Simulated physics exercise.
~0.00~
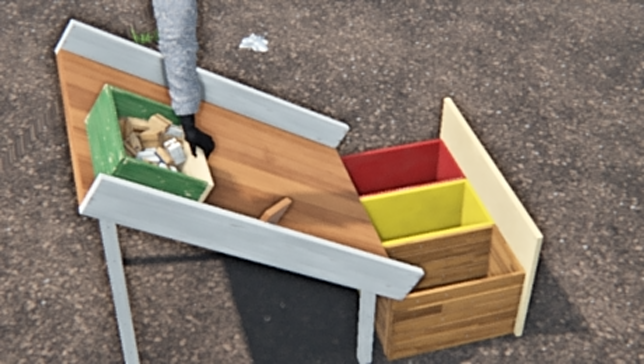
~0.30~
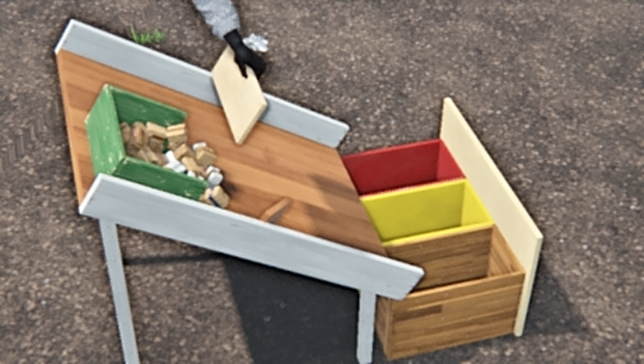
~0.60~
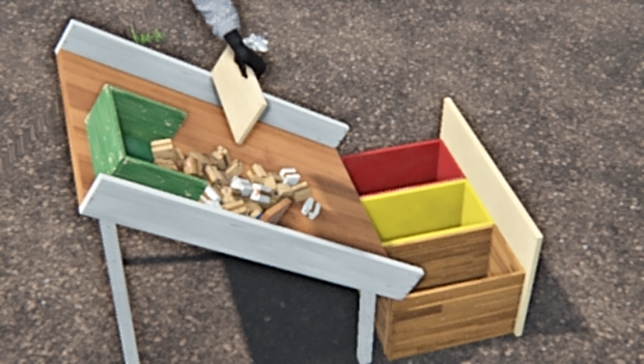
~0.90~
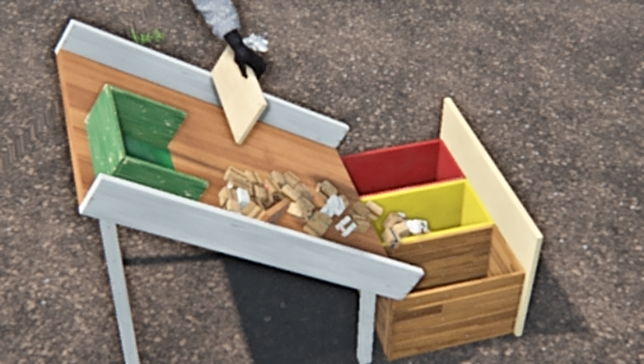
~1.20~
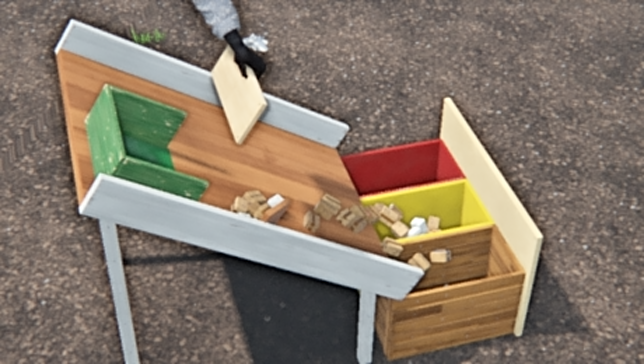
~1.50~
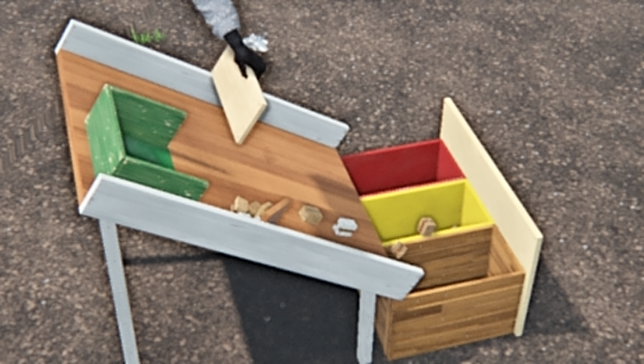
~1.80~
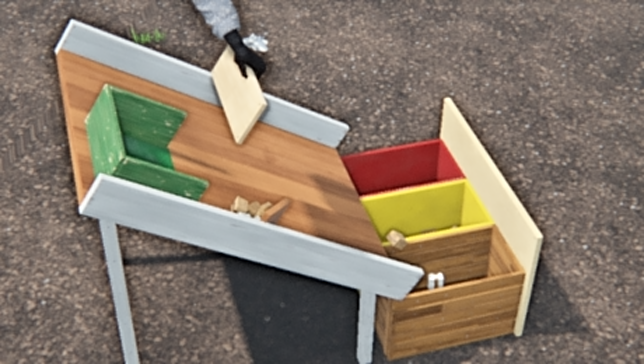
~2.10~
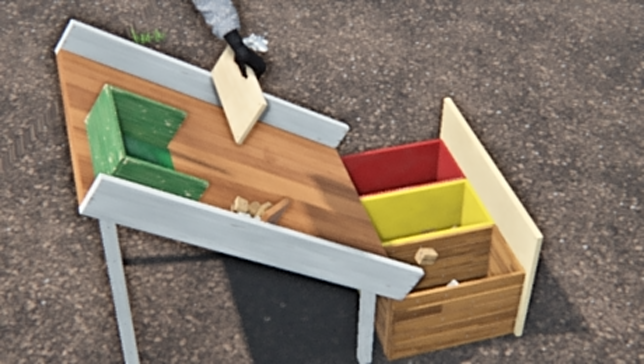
The footage shows a gloved hand lifting a pale gate from a green pen on a sloping wooden table, releasing small tan and white pieces that slide down to the right into a yellow tub and a wooden tub, leaving a few pieces resting on the slope and the red bin apparently empty.
